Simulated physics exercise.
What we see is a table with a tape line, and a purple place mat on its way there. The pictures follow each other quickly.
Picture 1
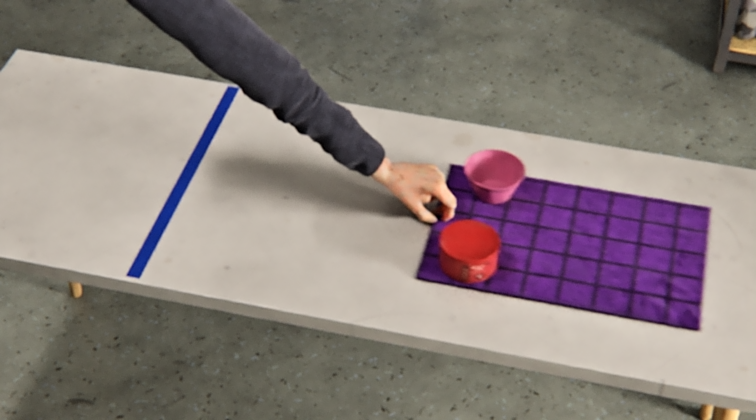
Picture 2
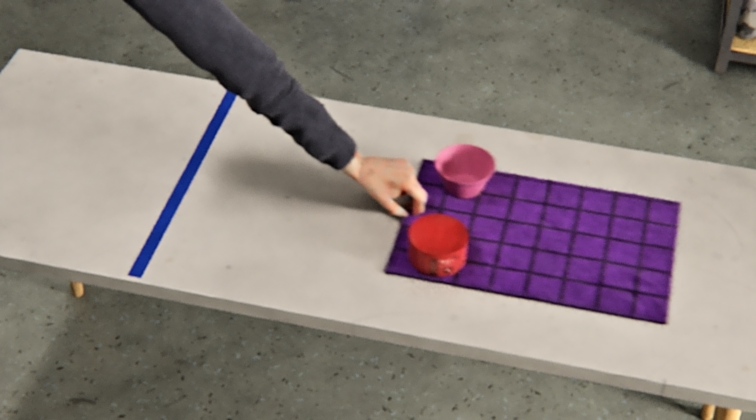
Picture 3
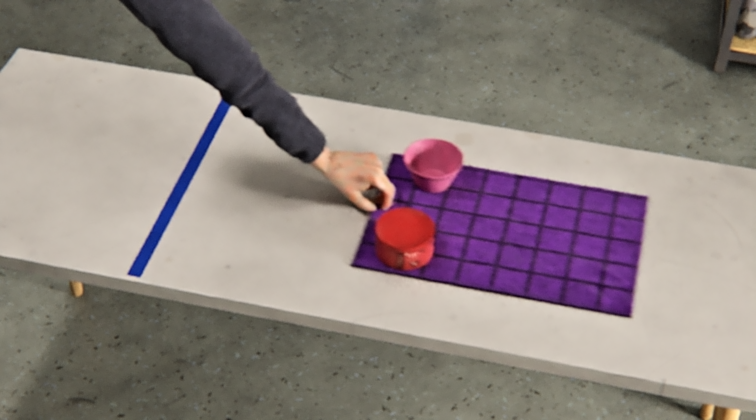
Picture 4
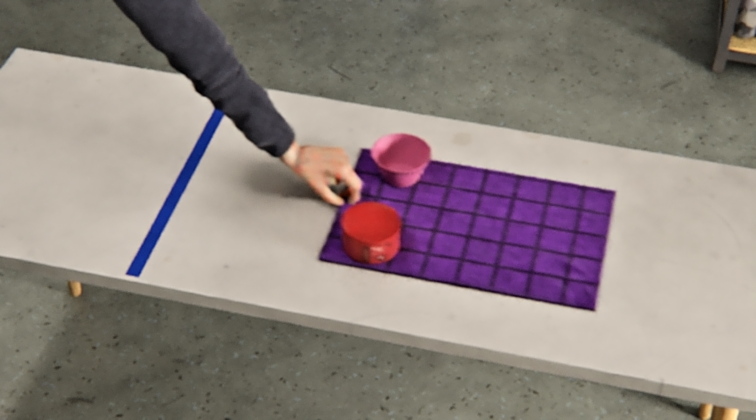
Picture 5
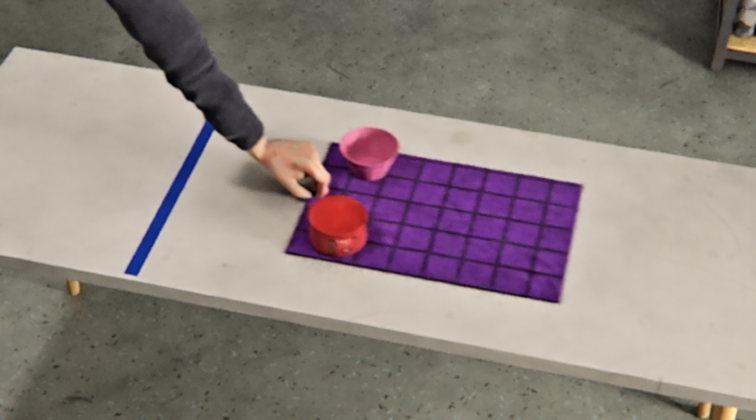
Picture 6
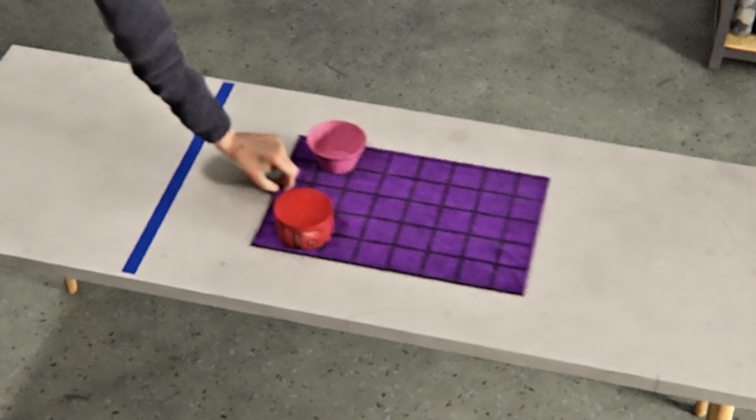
On a pale table marked with a blue tape line, a hand at the near edge of a purple place mat draws it steadily leftward toward the tape, and the pink bowl and red tub on it move along with it.
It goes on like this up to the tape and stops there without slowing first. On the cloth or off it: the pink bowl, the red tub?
In the end the pink bowl leaves the cloth, the red tub shoots off the front.
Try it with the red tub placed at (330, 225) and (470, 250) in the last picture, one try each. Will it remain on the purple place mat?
First try: It leaves the cloth; second try: It stays on.
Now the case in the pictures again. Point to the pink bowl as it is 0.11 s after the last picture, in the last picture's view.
At about (272, 140).
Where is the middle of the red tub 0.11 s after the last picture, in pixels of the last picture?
Around (235, 206).
Then, 0.11 s on from there, hem short of the tape; pink bowl on the cloth near (272, 140); red tub on the cloth near (235, 206).
Then, 0.22 s on from there, hem at the tape; pink bowl on the cloth near (211, 129); red tub on the cloth near (172, 195).
In the end, hem at the tape; pink bowl ahead of the hem near (153, 121); red tub ahead of the hem near (113, 186). The pink bowl shoots off the front and the red tub slides clear of the cloth.
